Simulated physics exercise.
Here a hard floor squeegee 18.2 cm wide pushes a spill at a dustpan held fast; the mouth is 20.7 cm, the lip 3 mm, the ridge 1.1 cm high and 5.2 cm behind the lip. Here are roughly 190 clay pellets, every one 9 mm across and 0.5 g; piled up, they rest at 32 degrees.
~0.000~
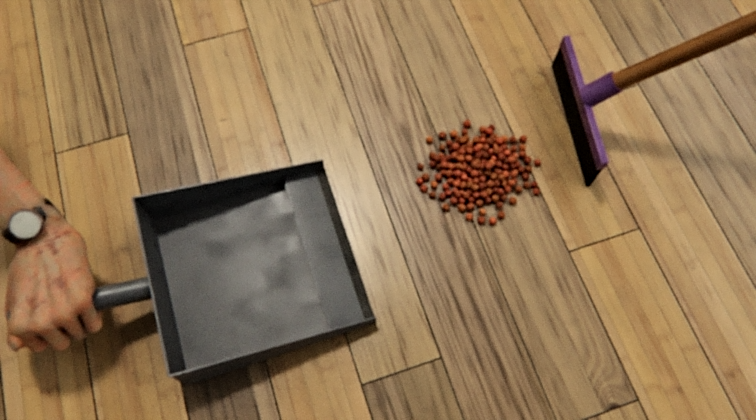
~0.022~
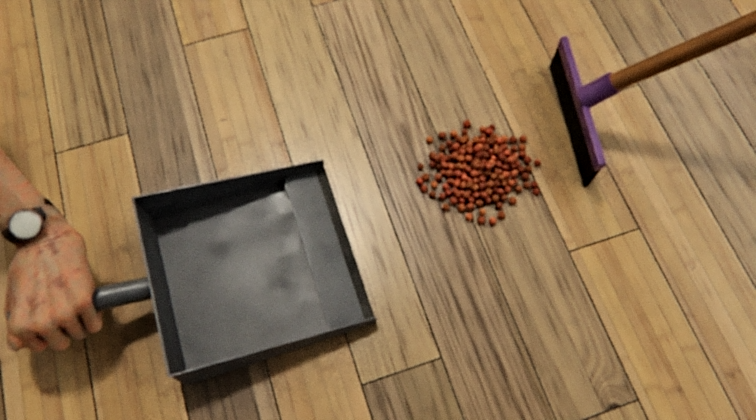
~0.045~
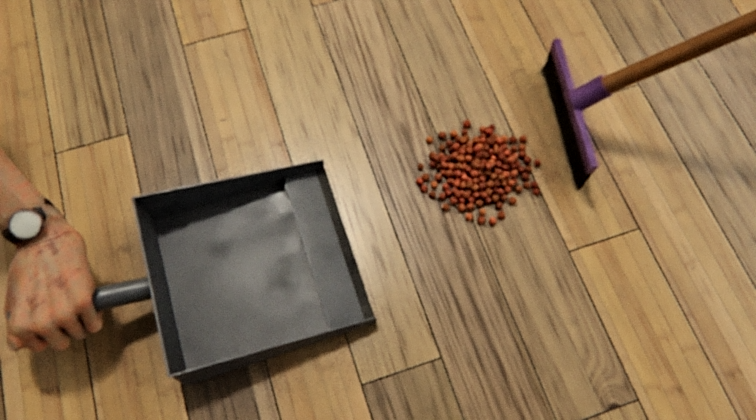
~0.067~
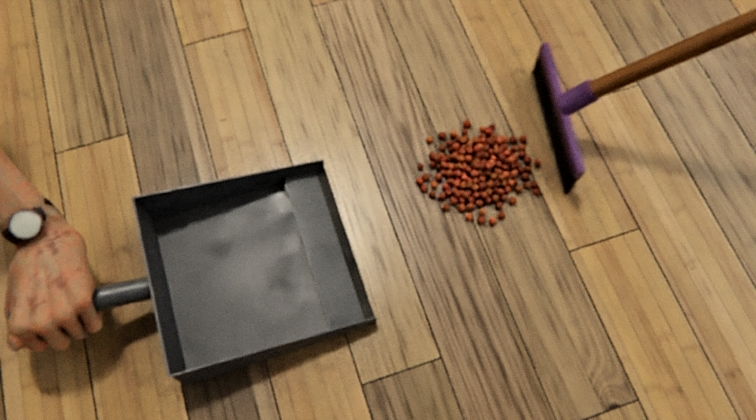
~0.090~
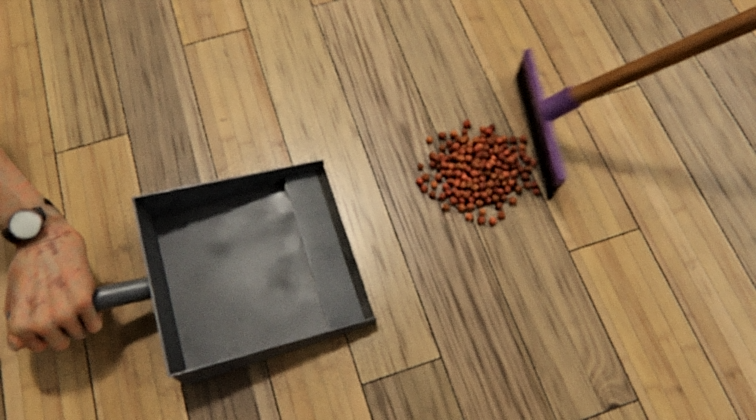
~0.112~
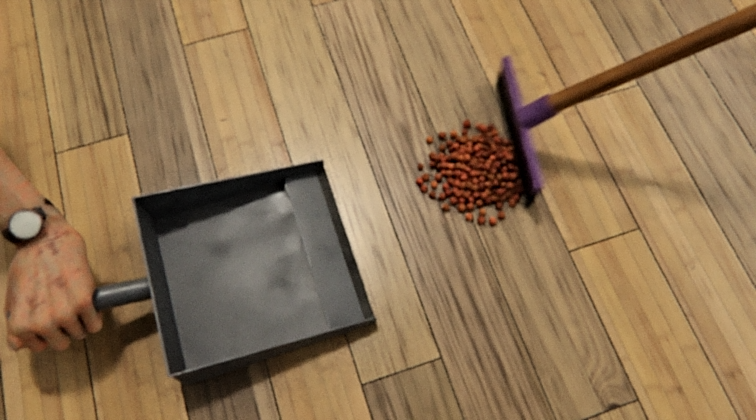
At first, a purple squeegee with a wooden handle stands to the right of a loose pile of reddish pellets, while a hand wearing a watch holds a gray dustpan at left. The squeegee slides left across the wooden floor, then meets the pile and pushes its right edge inward.
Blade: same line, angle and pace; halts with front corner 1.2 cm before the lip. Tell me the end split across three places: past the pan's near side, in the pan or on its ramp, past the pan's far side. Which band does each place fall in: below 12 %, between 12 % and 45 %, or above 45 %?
Past the pan's near side: A slim portion. In the pan or on its ramp: The chief portion. Past the pan's far side: A middling portion.
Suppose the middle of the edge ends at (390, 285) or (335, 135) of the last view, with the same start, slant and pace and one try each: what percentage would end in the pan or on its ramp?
Close to 35 and 25 in a hundred, in that order.
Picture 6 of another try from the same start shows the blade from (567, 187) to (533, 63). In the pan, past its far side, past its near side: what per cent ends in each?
Per cent by place - pan 35, far side 20, near side 0.
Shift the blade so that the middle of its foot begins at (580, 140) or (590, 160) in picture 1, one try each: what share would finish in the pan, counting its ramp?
The two tries give some 50 % and some 45 %.
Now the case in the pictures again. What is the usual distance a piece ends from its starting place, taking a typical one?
I'd put it near 26 cm.
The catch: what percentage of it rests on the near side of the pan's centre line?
I'd put it at around 40 per cent.
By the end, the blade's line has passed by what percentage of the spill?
Roughly 5 percent of it.
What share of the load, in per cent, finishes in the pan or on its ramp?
Roughly 50 in a hundred come to rest there.
After 0.20 s, middle of the blade 12 cm from the lip; 0 % over the lip, far side 15 %, near side 0 %.
After 0.27 s, middle of the blade 4 cm from the lip; 10 % over the lip, far side 20 %, near side 0 %.
After 0.47 s, middle of the blade 3 cm from the lip; 50 % over the lip, far side 25 %, near side 5 %.
By 1.3 s all is still; near side 5 %, pan 50 %, far side 25 %, in front of the lip or behind the blade 25 %.
